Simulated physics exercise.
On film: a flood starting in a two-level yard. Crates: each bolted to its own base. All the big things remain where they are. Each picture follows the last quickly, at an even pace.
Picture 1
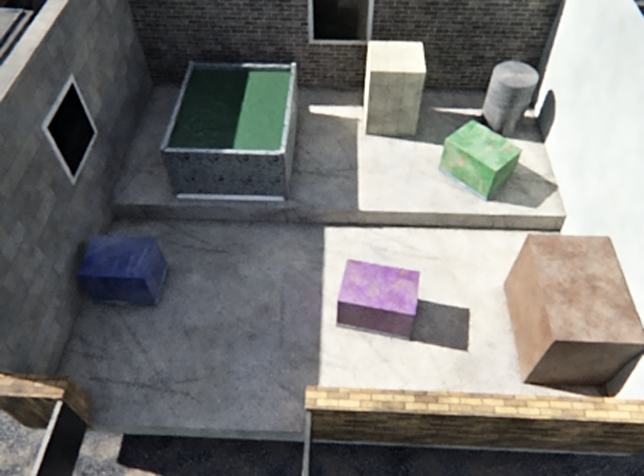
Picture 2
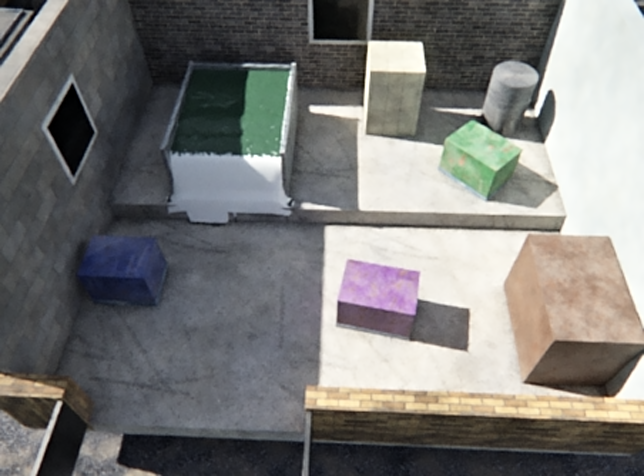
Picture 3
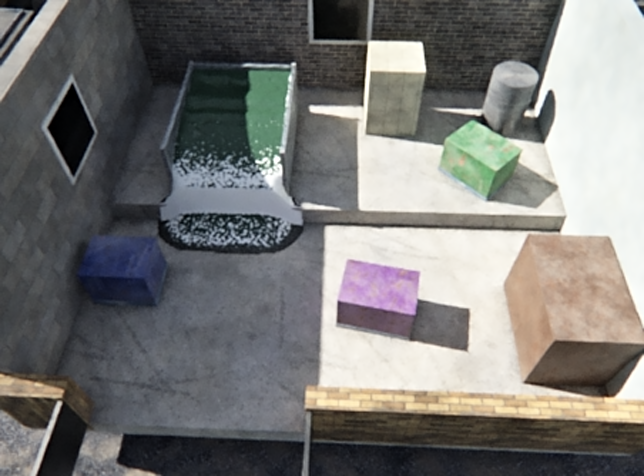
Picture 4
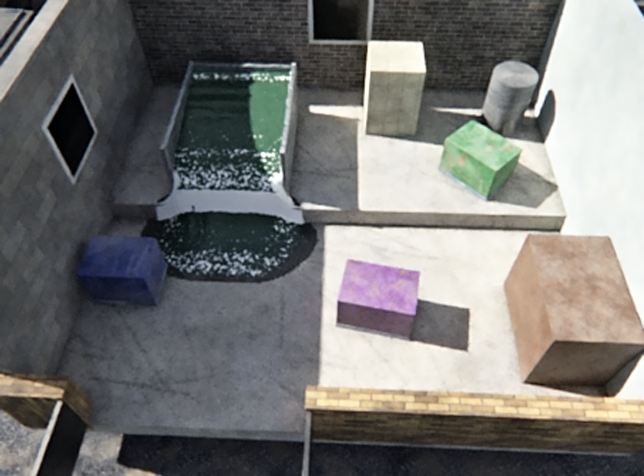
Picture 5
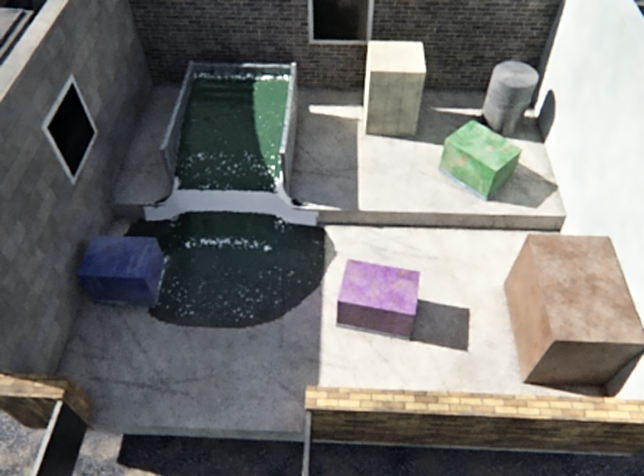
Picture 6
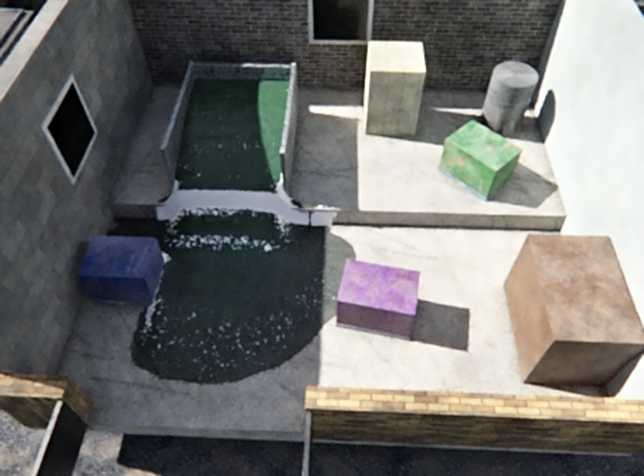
Walled two-level yard with a tank of dark green water pouring through its open front and spreading across the lower floor between blocks.
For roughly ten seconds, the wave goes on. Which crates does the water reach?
One by one: The blue crate is affected by the water. The purple crate is affected by the water. The green crate is unaffected by the water.
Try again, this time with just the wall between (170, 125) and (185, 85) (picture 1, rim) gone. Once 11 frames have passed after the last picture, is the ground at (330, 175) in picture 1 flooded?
Pretty sure it's left alone at that location.
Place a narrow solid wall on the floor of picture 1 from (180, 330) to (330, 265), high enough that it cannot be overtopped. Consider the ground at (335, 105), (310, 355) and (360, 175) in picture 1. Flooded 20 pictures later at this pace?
The first point comes out unwetted, the next unwetted, the last unwetted.
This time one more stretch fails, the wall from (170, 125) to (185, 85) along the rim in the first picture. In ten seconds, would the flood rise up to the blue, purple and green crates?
In that case the blue crate is flooded, the purple crate is flooded and the green crate is flooded.
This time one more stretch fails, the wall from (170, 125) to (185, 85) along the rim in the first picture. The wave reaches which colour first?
It's the blue one.
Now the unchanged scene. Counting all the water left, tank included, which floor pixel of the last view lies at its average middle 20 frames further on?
My guess is about (261, 267).
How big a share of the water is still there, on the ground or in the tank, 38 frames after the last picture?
Result: Close to 34 %.
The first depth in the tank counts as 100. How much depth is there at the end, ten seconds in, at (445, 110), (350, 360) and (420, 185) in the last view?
Respectively near 0, 4 and 0 per cent.
A moment on, water covers 30 % of the floor; the blue crate water round its plinth, the purple crate water round its plinth, the green crate not reached.
Next, water covers 40 % of the floor; the blue crate water round its plinth, the purple crate water round its plinth, the green crate not reached.
Then, water covers 45 % of the floor; the blue crate water round its plinth, the purple crate water round its plinth, the green crate not reached.
Later, water covers 55 % of the floor; the blue crate water round its plinth, the purple crate water round its plinth, the green crate not reached.
In the end, water covers 55 % of the floor; the blue crate was topped, the purple crate was topped, the green crate stayed above the water.
